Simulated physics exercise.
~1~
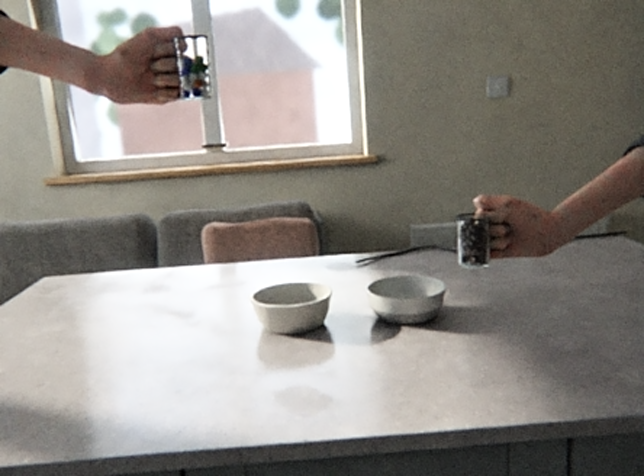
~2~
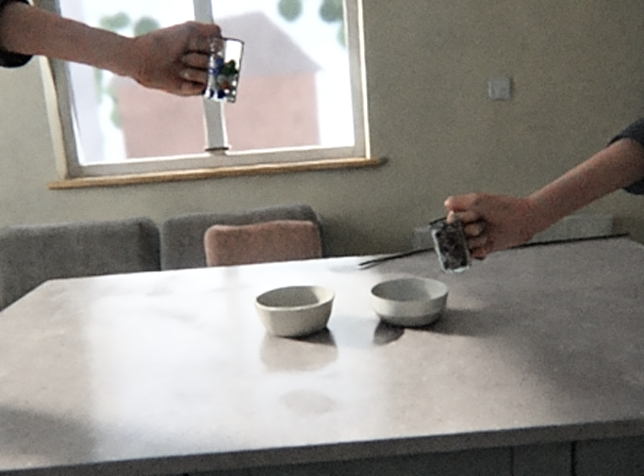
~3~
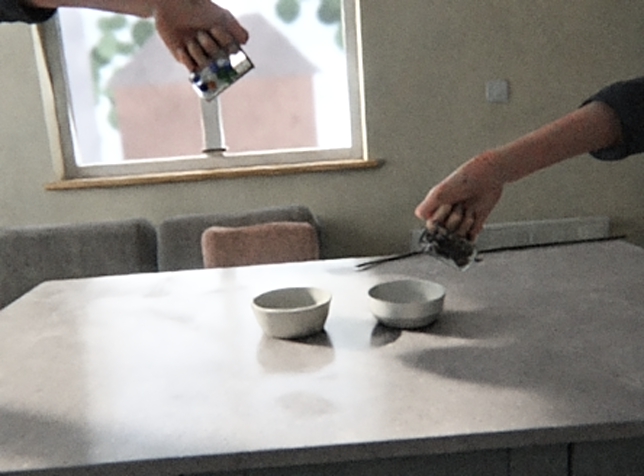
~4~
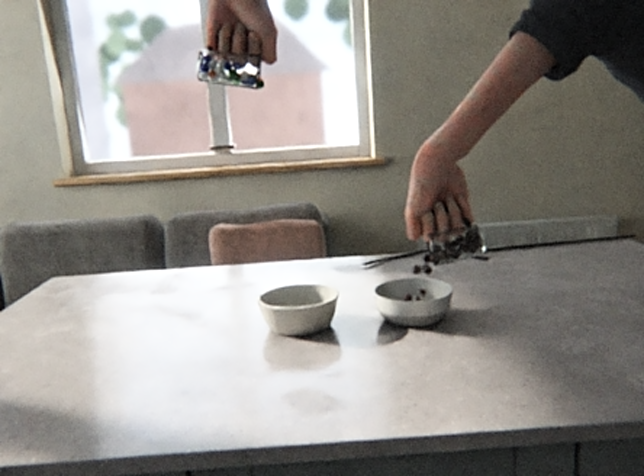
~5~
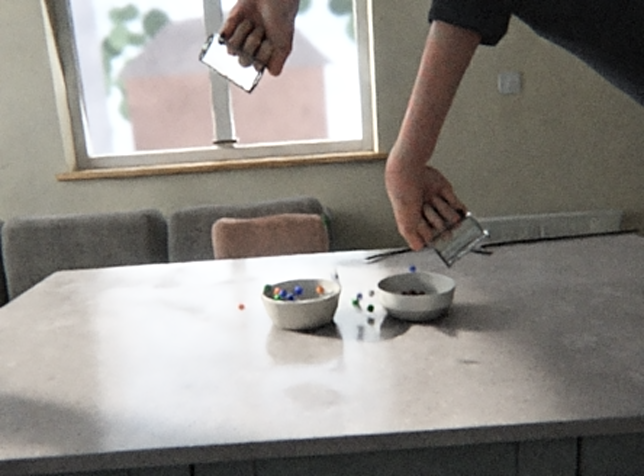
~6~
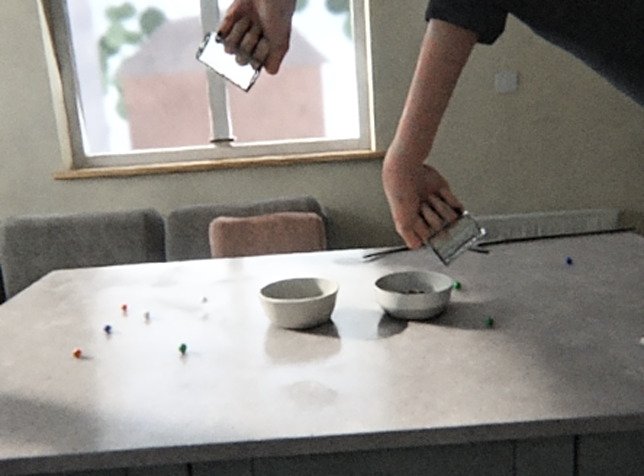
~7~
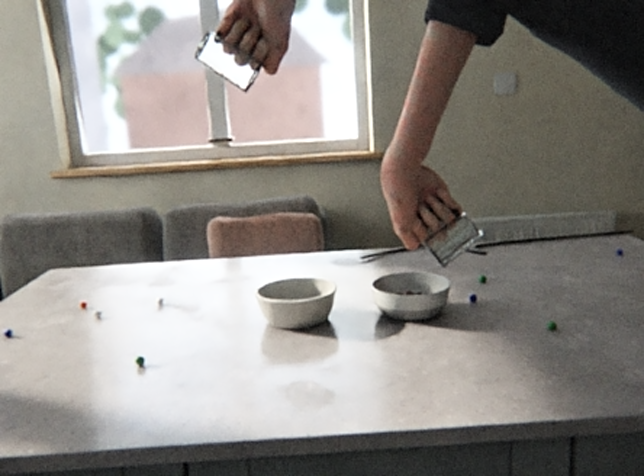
Two hands emptying cups over bowls, dark pieces settling in the right bowl, colourful beads bouncing from the left across the table.
